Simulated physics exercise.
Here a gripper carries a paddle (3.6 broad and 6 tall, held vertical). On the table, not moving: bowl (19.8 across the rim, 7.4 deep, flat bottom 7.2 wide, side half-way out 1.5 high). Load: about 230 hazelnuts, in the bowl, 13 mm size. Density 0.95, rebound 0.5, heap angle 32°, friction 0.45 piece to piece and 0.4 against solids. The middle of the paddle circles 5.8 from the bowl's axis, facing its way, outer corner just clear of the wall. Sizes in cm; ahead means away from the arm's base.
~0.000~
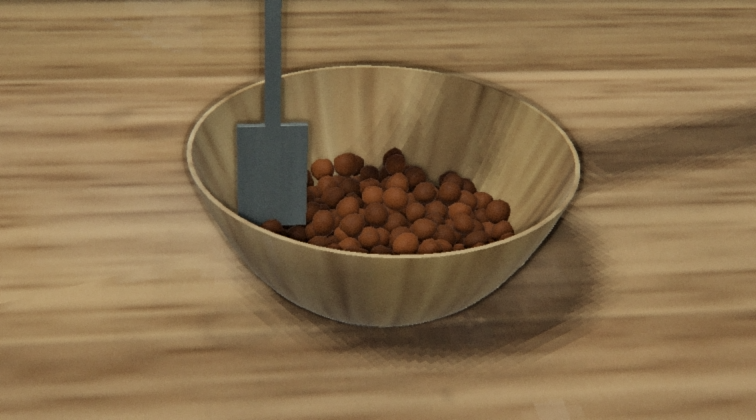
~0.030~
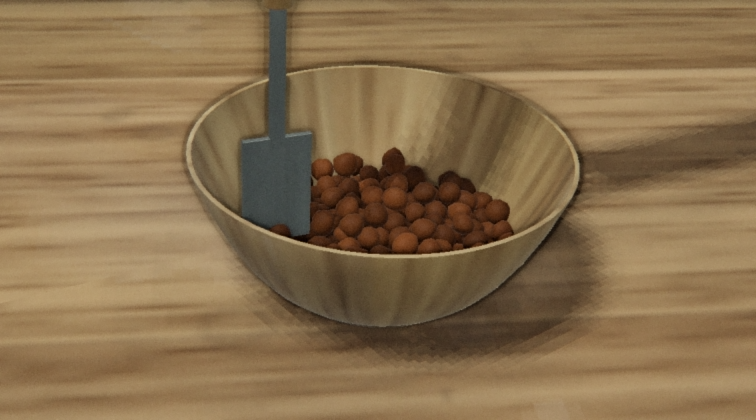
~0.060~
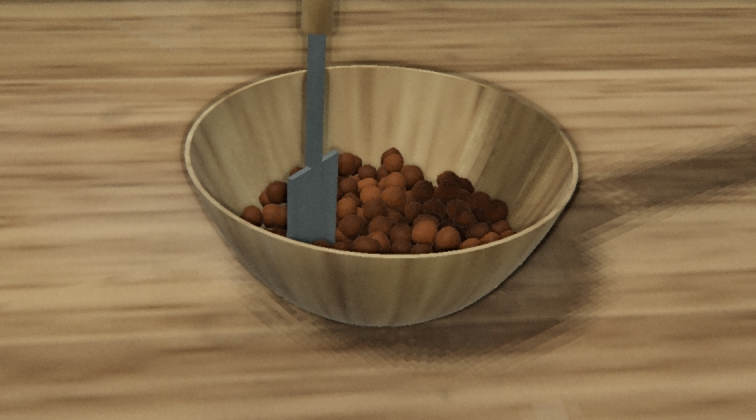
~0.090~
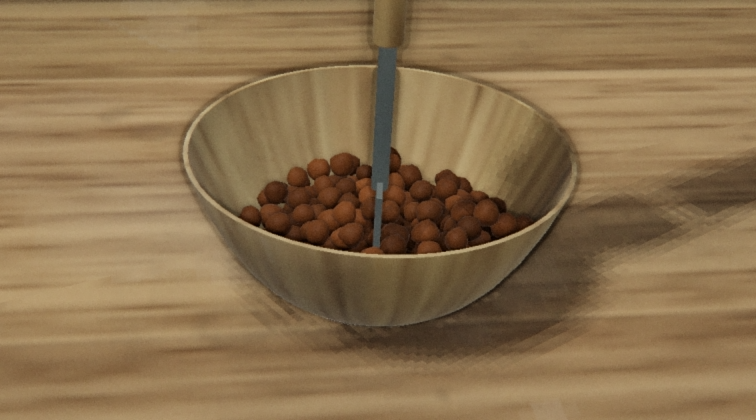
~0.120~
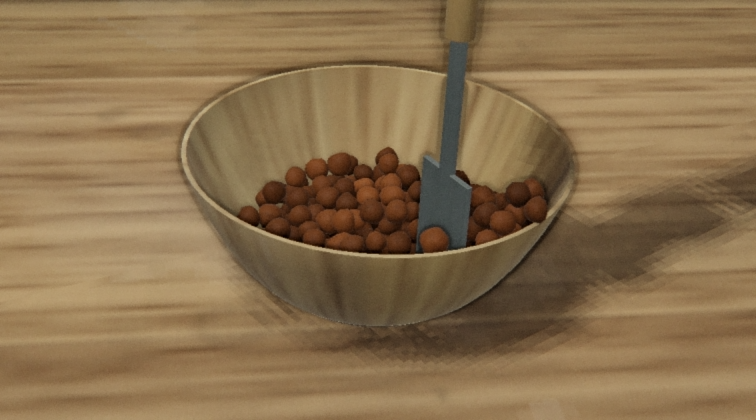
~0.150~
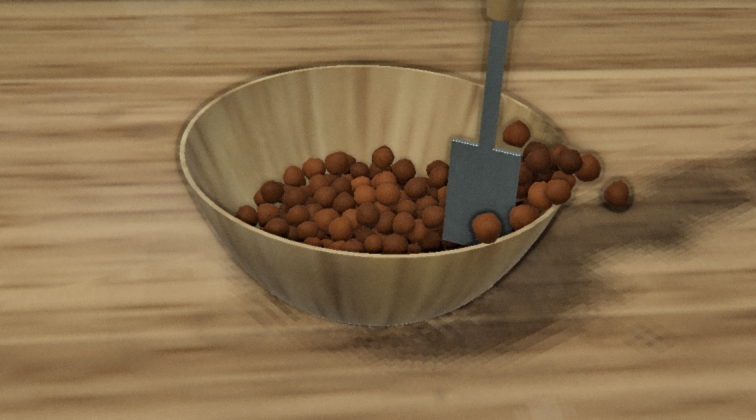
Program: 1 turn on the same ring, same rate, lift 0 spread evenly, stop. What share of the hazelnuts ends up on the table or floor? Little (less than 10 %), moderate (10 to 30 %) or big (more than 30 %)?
Answer: Moderate; 10 to 30 % of the hazelnuts finish on the table or floor.
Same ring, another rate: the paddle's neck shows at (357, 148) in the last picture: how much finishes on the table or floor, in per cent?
About 0 per cent.
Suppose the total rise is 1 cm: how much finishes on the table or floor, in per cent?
About 15 per cent.
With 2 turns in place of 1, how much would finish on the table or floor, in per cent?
Then about 30 per cent.
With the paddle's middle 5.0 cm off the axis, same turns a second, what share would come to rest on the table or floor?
In that case some 30 per cent.
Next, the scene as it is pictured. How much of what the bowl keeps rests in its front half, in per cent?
Roughly 60 per cent.
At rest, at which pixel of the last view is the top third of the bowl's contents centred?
Near (350, 258).
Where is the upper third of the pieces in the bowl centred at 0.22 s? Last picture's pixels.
At about (408, 153).
By 0.22 s, 225° round, highest piece 13 above the table; 213 in the bowl, 14 in flight or on the tool.
By 0.28 s, 300° round, highest piece 13 above the table; 202 in the bowl, 2 on the table or floor, 23 in flight or on the tool.
By 0.51 s, 0° round, highest piece 6 above the table; 187 in the bowl, 38 on the table or floor, 2 in flight or on the tool.
By 1.21 s, 0° round, highest piece 5 above the table; 187 in the bowl, 40 on the table or floor.
Final count, 187 in the bowl, 40 on the table or floor. That is 18 % on the table or floor.
